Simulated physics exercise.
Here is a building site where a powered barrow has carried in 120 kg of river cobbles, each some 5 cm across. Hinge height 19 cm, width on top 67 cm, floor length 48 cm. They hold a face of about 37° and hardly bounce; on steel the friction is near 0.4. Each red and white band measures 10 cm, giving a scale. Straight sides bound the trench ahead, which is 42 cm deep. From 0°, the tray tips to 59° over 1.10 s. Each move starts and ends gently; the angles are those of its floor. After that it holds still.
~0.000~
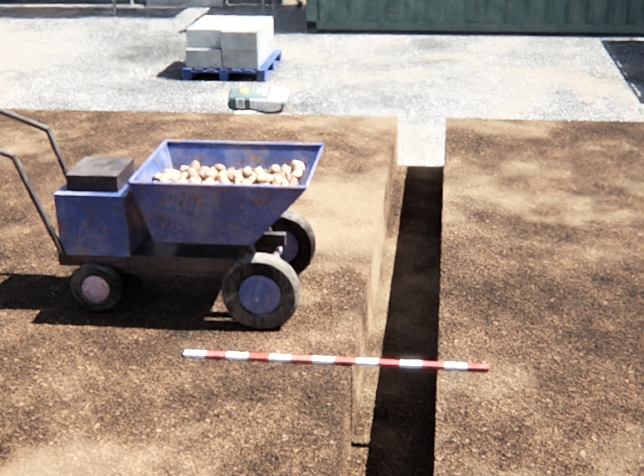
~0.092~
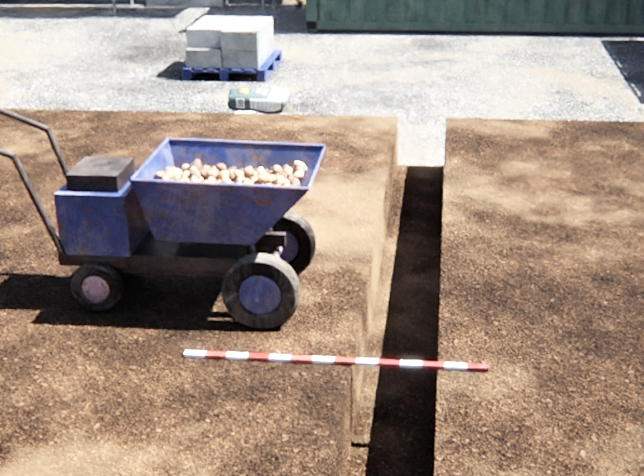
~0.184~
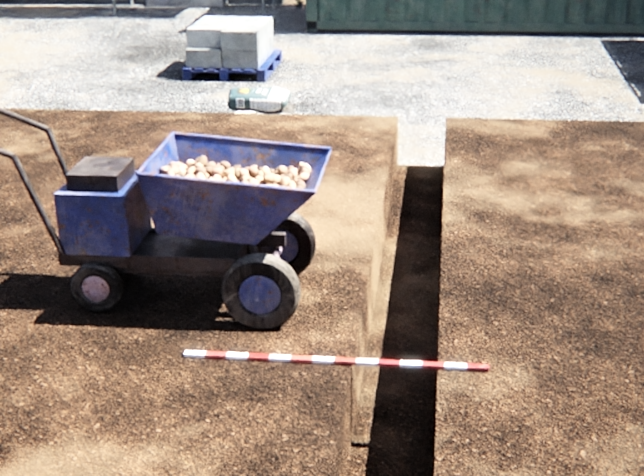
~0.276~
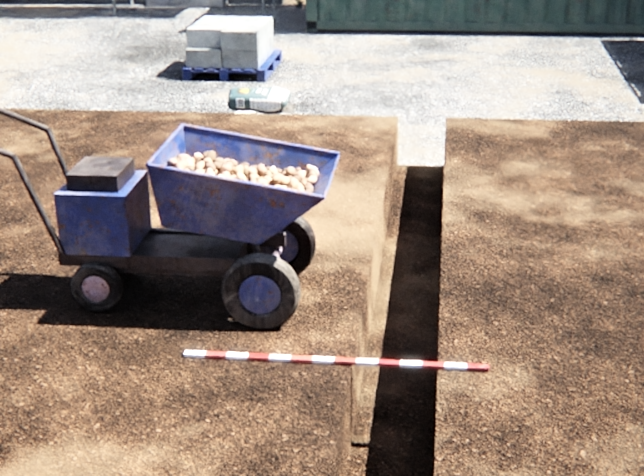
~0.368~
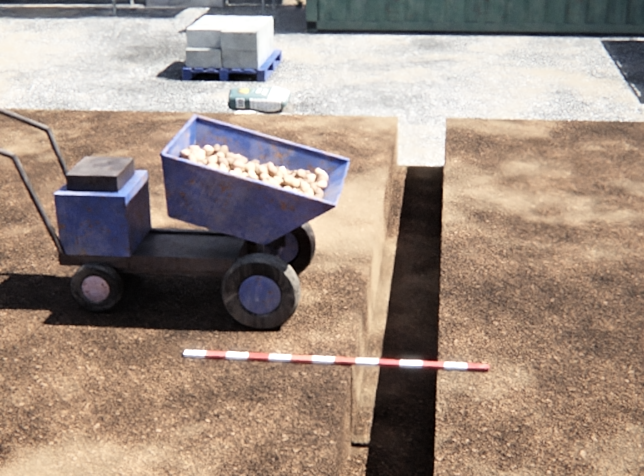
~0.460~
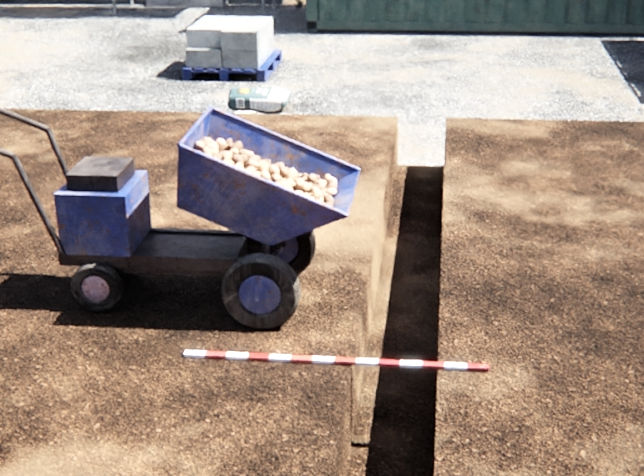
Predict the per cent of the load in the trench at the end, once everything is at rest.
Near 68 per cent.
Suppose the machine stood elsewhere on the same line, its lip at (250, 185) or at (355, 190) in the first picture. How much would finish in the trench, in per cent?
Roughly 60 percent for the first, and 25 percent for the second.
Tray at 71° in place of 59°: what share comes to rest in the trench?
Then about 80 per cent.
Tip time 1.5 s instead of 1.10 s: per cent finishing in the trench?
Estimate: About 70 %.
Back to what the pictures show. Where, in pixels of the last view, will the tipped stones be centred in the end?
Roughly (410, 368), I'd say.
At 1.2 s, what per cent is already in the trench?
Some 10 per cent.
After 0.8 s the floor is at 49°; 100 % in the tray; the foremost stones are at (362, 240).
After 1.2 s the floor is at 59°; 91 % in the tray, 9 % in the trench; the foremost stones are at (430, 304).
After 1.5 s the floor is at 59°; 63 % in the tray, 29 % in the trench, 7 % past the trench; the foremost stones are at (498, 300).
After 3.5 s the floor is at 59°; 23 % in the tray, 68 % in the trench, 9 % past the trench; the foremost stones are at (549, 302).
